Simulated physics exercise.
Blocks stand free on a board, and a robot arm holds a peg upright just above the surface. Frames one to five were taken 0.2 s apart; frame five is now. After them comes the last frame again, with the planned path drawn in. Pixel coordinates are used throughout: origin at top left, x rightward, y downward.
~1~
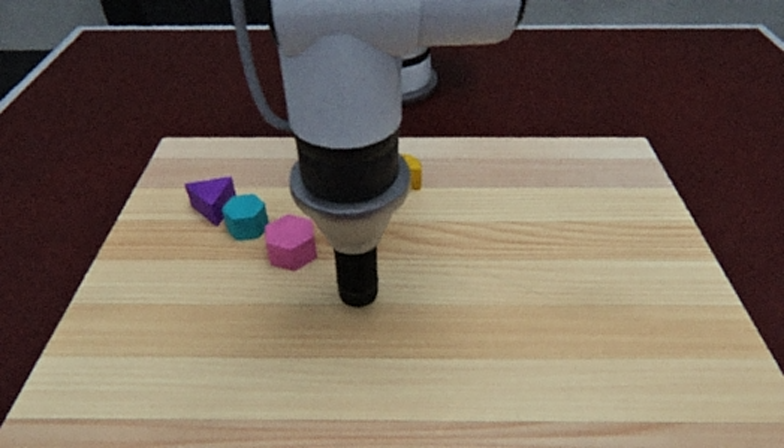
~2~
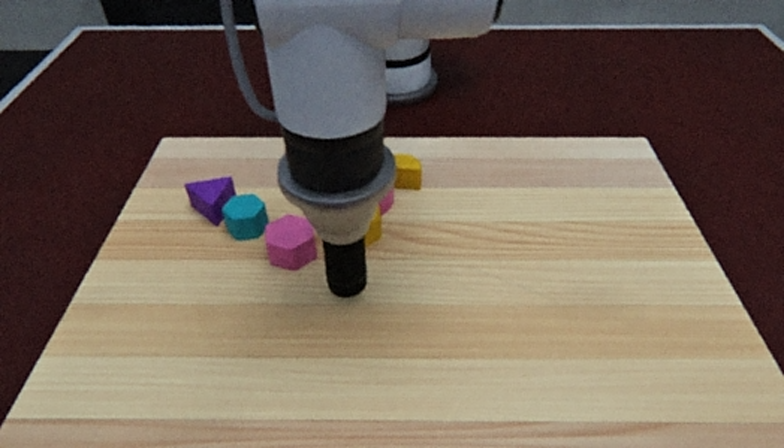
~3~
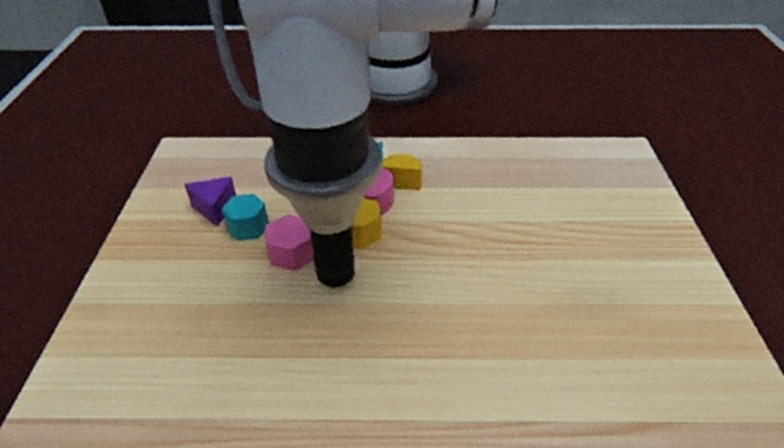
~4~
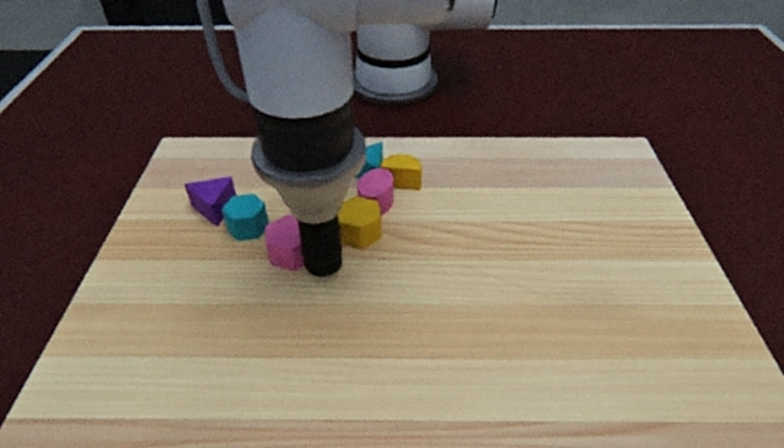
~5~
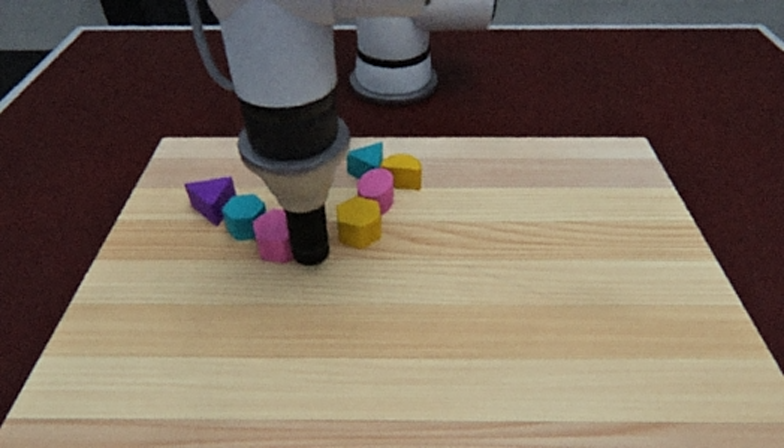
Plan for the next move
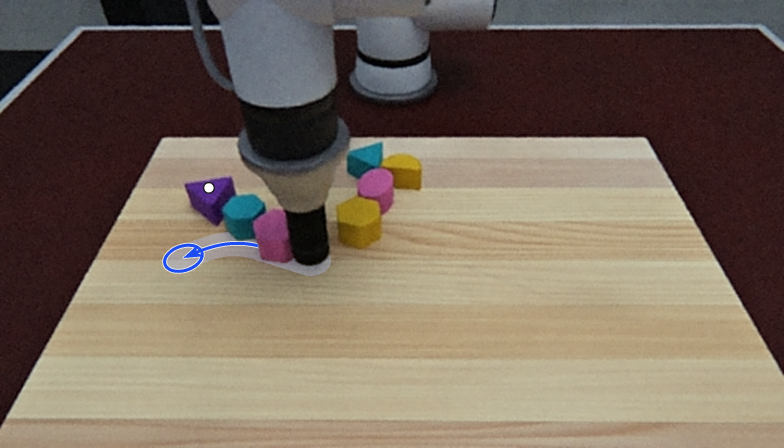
A robot arm moved its black peg slowly left and slightly back across a wooden board, uncovering some colorful blocks behind it, then nudged the pink hexagon a little toward the turquoise one.
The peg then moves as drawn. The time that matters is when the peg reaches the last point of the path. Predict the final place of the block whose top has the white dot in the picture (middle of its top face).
If I read the scene right, the answer is (179, 162).
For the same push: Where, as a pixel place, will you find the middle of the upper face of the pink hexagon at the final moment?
The middle of its upper face should be somewhere near (191, 203).
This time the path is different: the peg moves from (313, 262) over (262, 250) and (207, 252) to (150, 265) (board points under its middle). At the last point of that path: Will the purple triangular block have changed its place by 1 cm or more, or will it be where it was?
If the peg follows that path, the purple triangular block ends up shifted.
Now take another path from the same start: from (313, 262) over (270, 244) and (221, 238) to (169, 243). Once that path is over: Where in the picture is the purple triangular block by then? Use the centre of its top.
Final place: (168, 153).
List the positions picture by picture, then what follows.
Peg's lower end at (359, 293); purple triangular block at (209, 188); turquoise hexagon at (243, 206); pink hexagon at (289, 230); yellow hexagon hidden, in the first picture.
Peg at (348, 284); blocks still, in the second picture.
Peg at (336, 274); blocks still, in the third picture.
Peg at (324, 264); blocks still, in the fourth picture.
Peg at (311, 254); purple triangular block at (209, 188); turquoise hexagon at (243, 206); pink hexagon at (278, 224); yellow hexagon at (358, 211), in the fifth picture.
Drawn move, from (313, 262) via (272, 250) and (229, 244), ending at (184, 258); the dot is on the purple triangular block.
What follows on the original path. One third of the way, peg at (269, 241); purple triangular block at (195, 179), turned 25° clockwise; turquoise hexagon at (213, 194), turned 20° clockwise; pink hexagon at (236, 212).
Two thirds of the way, peg at (227, 235); purple triangular block at (180, 165), turned 40° clockwise; turquoise hexagon at (188, 181), turned 35° clockwise; pink hexagon at (200, 203), turned 15° clockwise.
At the end, peg at (180, 249); purple triangular block at (179, 162), turned 50° clockwise; turquoise hexagon at (184, 179), turned 40° clockwise; pink hexagon at (191, 203), turned 20° clockwise; yellow hexagon still.
